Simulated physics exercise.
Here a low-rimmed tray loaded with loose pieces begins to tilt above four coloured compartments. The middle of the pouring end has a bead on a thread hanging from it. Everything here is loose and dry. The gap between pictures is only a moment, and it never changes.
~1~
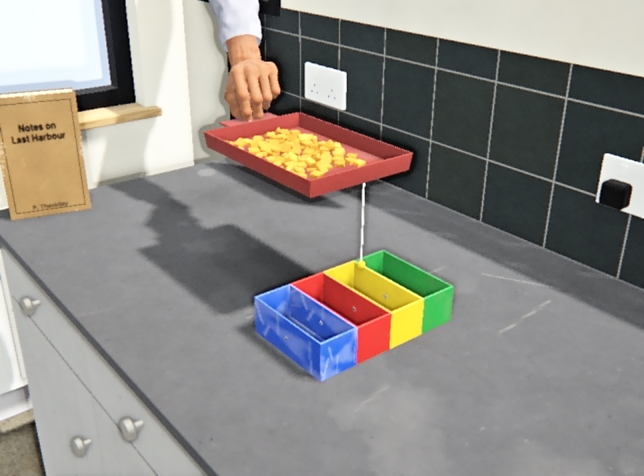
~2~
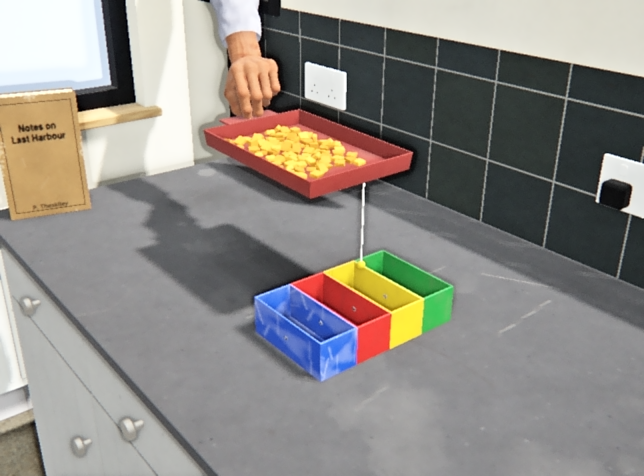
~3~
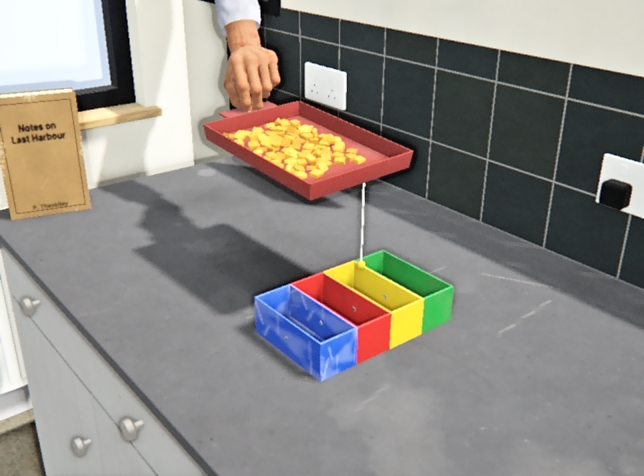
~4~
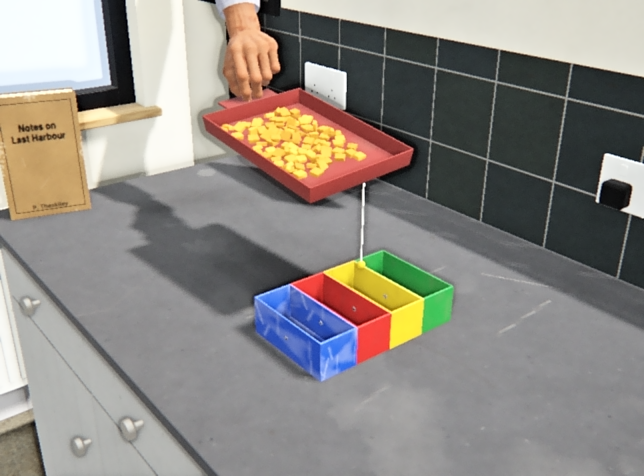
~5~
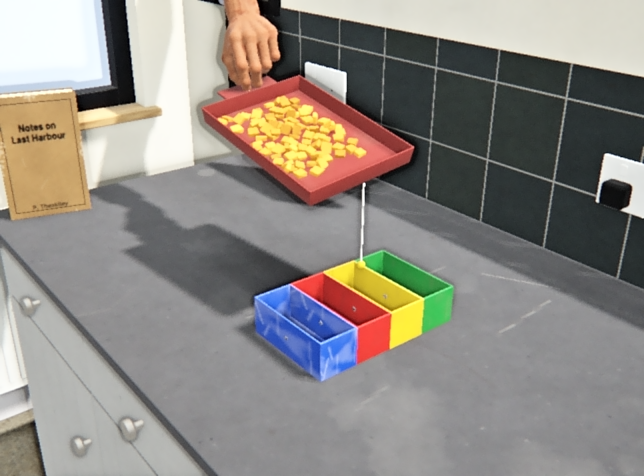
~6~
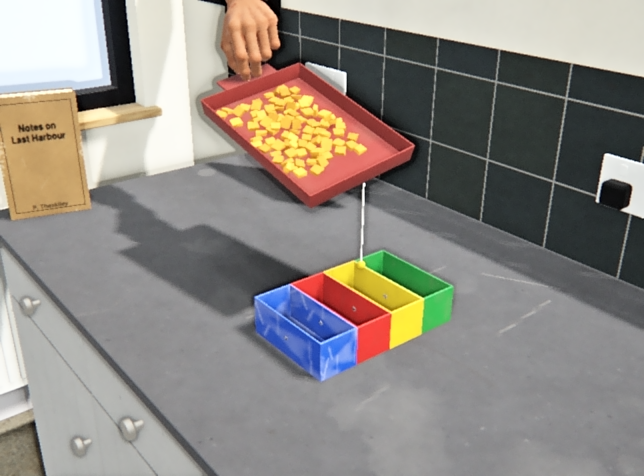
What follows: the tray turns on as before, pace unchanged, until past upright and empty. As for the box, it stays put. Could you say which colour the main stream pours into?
It pours into the red cell.
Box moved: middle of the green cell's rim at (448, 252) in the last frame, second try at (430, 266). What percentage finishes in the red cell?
0% for the first placement, 0% for the second.
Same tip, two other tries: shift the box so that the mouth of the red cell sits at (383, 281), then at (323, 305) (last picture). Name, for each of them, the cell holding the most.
So it's blue for the first shift and the red cell for the second.
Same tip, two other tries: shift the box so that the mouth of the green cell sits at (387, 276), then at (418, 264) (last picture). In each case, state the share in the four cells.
Result: 100 % and 90 %.
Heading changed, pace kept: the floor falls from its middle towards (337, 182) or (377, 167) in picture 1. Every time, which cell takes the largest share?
The red cell, then the green one.
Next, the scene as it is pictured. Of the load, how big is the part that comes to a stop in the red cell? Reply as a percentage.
About 60 per cent.
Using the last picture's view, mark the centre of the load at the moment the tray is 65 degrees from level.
Near the pixel (310, 178).
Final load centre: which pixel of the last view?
Last view, resting centre - approx. (322, 324).
Soon, tray tipped steeply; all on the tray.
A while on, tray tipped past a quarter turn; about two thirds on the tray; a small part in the blue cell; a small part in the red cell; a small part falling or outside the box.
Towards the end, tray tipped past a quarter turn; about two thirds in the red cell; about a third in the blue cell; a stray few in the yellow cell; a stray few falling or outside the box.
Finally, tray tipped past a quarter turn; about two thirds in the red cell; about a third in the blue cell; a stray few in the yellow cell; none in the green cell; a stray few outside the box.
